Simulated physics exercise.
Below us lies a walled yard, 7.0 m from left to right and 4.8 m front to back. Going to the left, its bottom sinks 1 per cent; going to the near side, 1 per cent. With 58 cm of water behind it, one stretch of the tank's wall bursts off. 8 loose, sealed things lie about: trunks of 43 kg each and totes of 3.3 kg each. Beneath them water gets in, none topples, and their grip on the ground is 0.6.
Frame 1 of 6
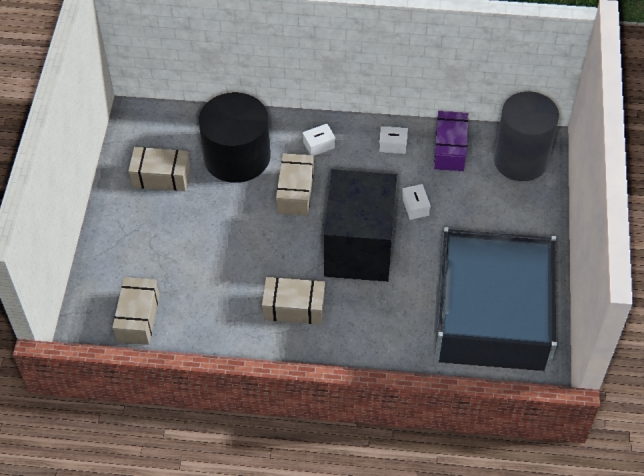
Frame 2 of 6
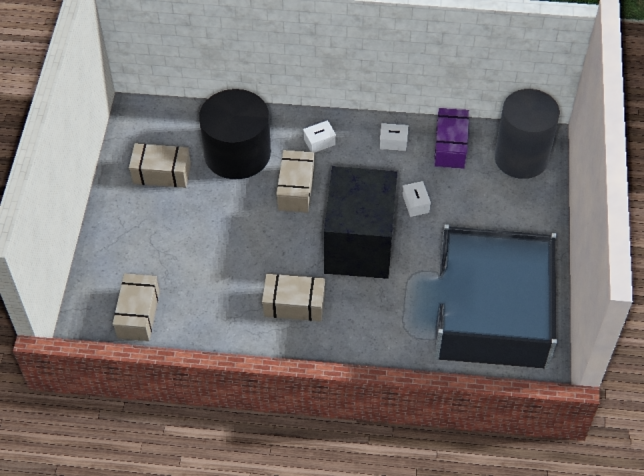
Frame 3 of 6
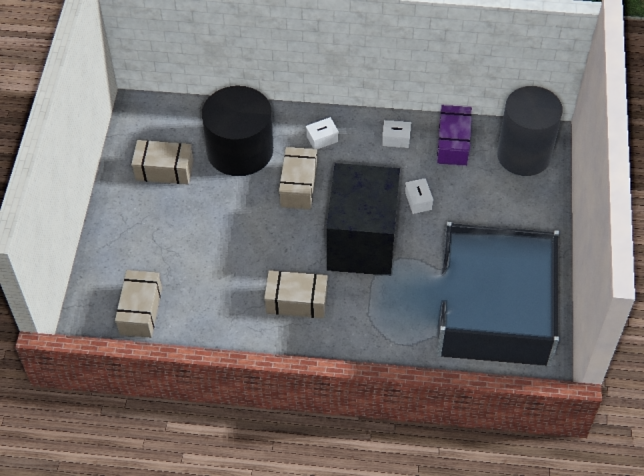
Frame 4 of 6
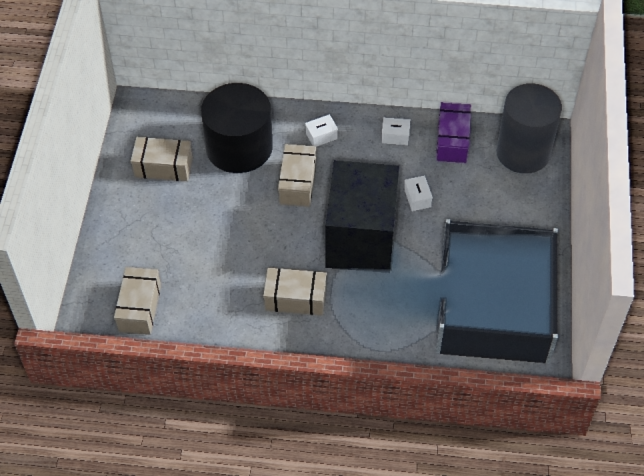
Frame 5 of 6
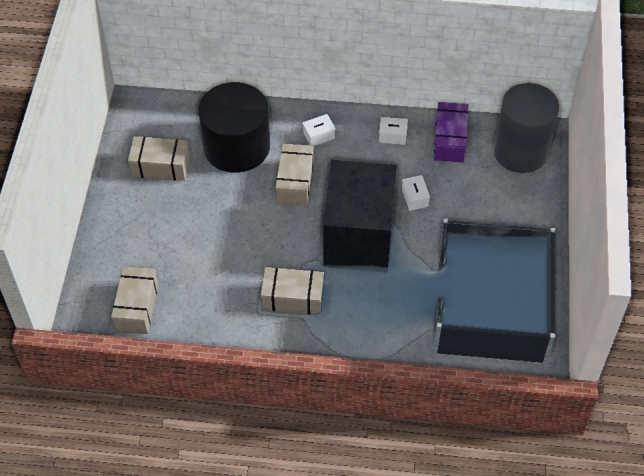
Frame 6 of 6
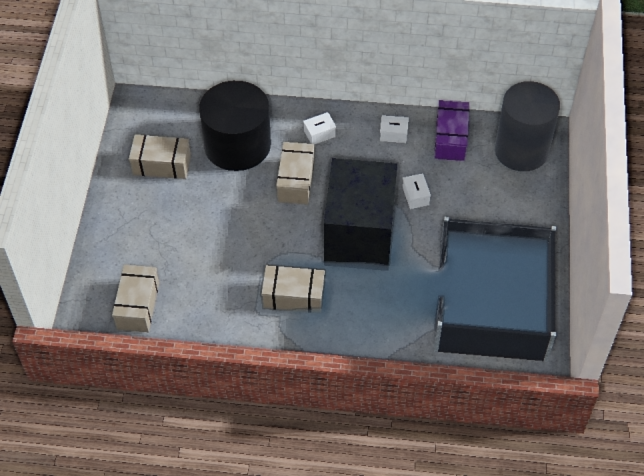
Water pouring from the left side of a tank and spreading leftward across a walled yard, around motionless trunks and white boxes.
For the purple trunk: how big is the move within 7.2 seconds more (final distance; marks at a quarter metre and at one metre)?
The way I see it, it stays in its spot.
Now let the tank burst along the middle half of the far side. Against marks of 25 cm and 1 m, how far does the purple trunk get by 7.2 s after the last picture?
Well, the purple trunk goes a long way then.
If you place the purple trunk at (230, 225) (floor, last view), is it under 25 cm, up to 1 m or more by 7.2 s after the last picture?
Short answer: It hardly moves.
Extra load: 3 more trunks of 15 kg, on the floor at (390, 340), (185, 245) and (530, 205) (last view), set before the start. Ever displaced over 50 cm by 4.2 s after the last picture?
Taking them in order: Far enough, far enough and not far enough.
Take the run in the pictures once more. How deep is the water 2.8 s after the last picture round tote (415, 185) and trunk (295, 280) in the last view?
Close to 2 and 9 centimetres.
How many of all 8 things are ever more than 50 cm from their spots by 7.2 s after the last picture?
My count gives 4.
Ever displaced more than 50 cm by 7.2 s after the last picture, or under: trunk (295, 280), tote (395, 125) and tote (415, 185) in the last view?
Well, going one by one, it's too far, too far and too far.
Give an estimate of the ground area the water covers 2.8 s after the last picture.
About 21 m2 is covered.
Then, 0.9 s after the last picture the purple trunk is near (453, 122), 0.0 m from its start, aground; 0 afloat.
Then, 2.8 s after the last picture the purple trunk is near (453, 122), 0.0 m from its start, aground; 0 afloat.
Then, 4.8 s after the last picture the purple trunk is near (453, 122), 0.0 m from its start, aground; 0 afloat.
Then, 7.2 s after the last picture the purple trunk is near (453, 122), 0.0 m from its start, aground; 2 afloat.
